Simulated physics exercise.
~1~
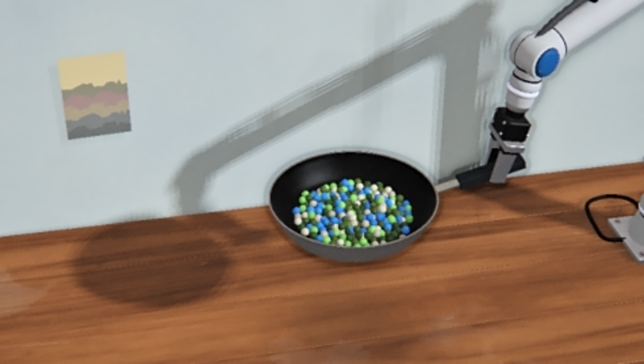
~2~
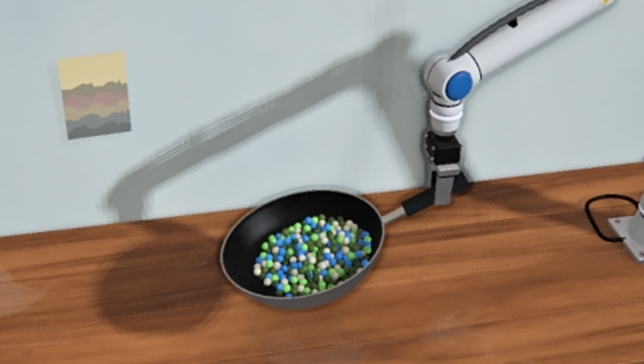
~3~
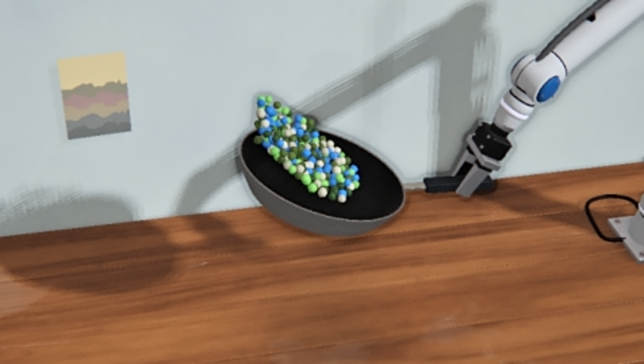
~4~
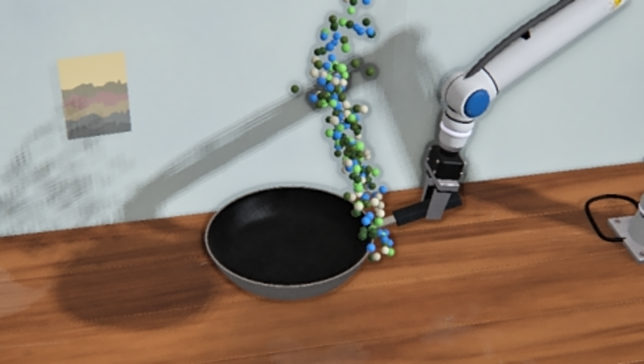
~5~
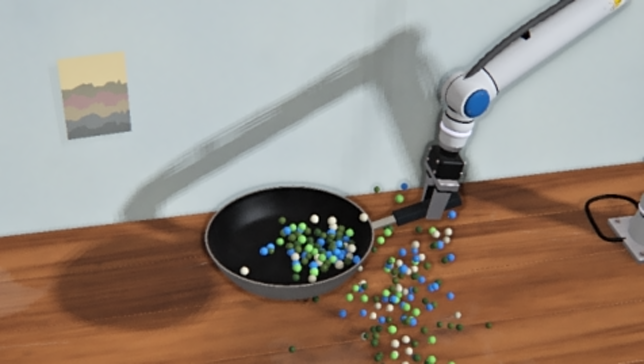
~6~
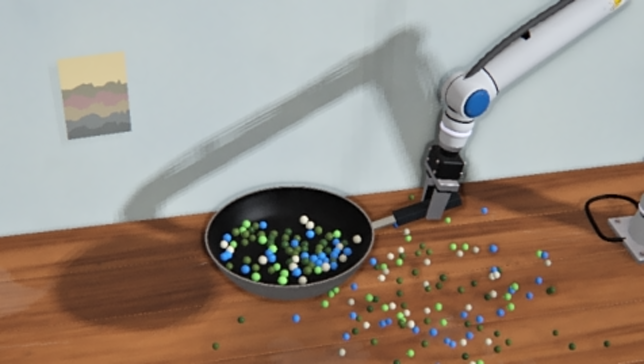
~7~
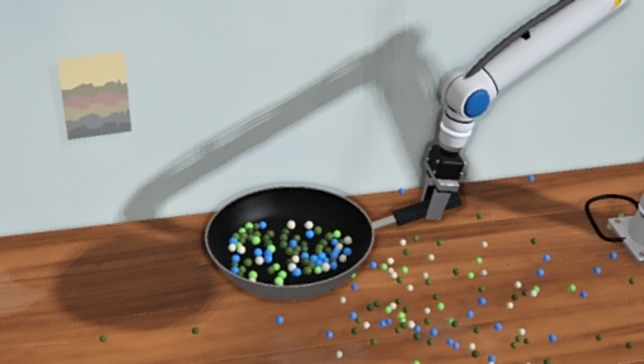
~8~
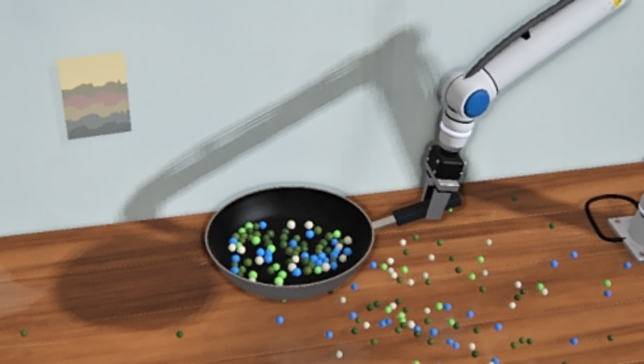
The clip shows a robot arm holding a frying pan of small blue, green and white balls, moving it left and then tossing them high into the air. Some land back in the pan, while many scatter across the wooden table, where the pan stays still.
